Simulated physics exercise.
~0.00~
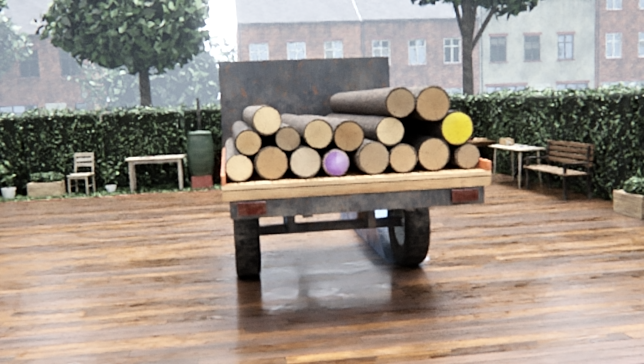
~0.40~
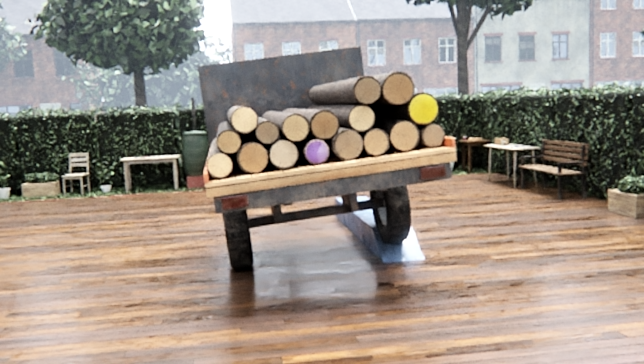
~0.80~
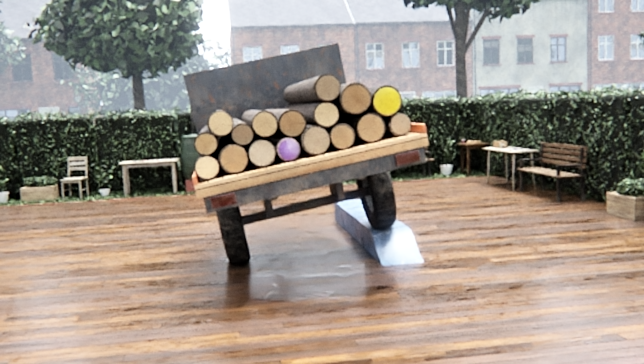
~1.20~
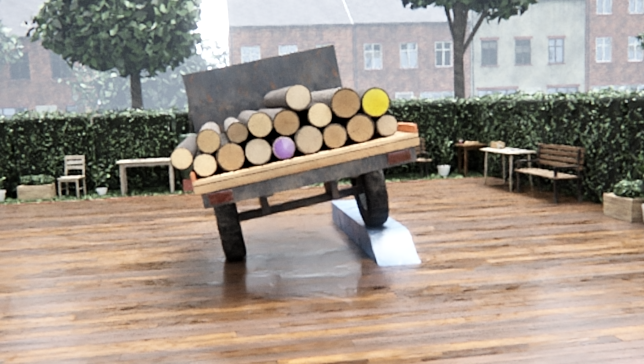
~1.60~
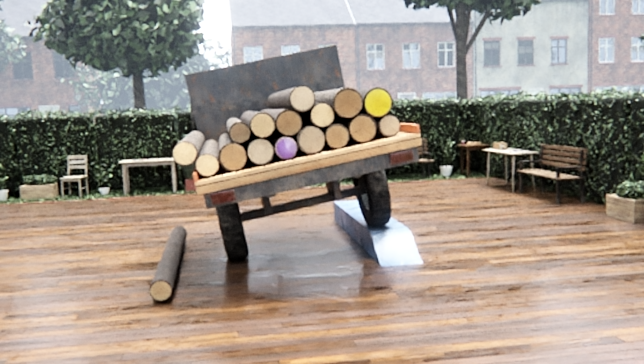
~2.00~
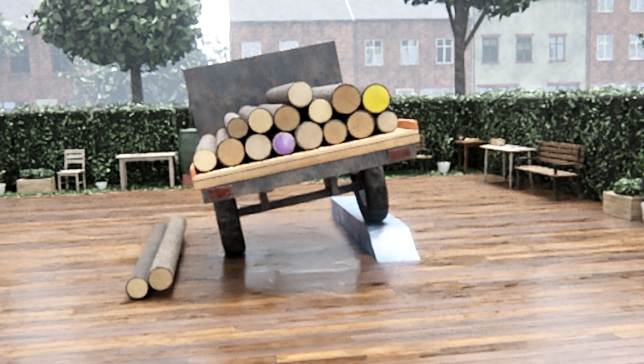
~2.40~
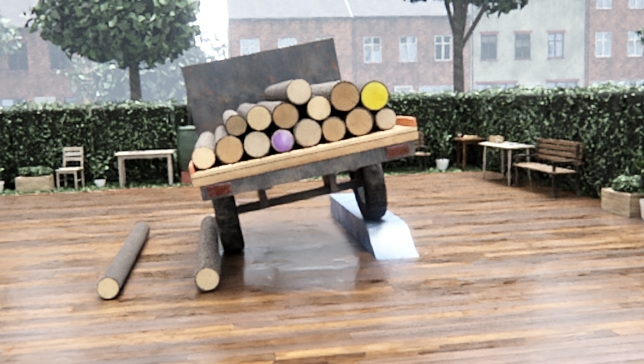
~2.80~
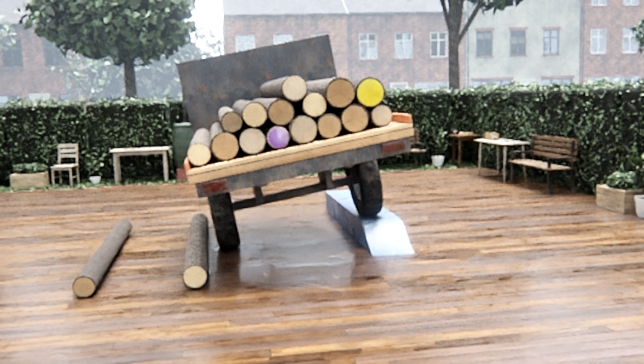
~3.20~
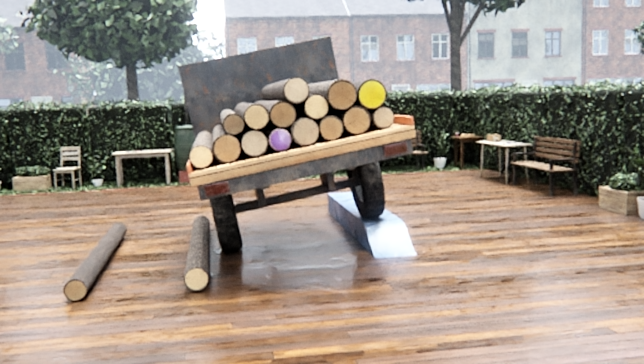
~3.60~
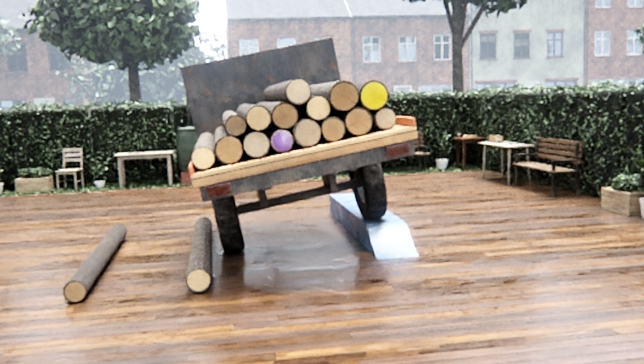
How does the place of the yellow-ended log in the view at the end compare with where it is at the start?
At the end the yellow-ended log is farther to the left and somewhat higher in the view than at the start, and it is still on the trailer.
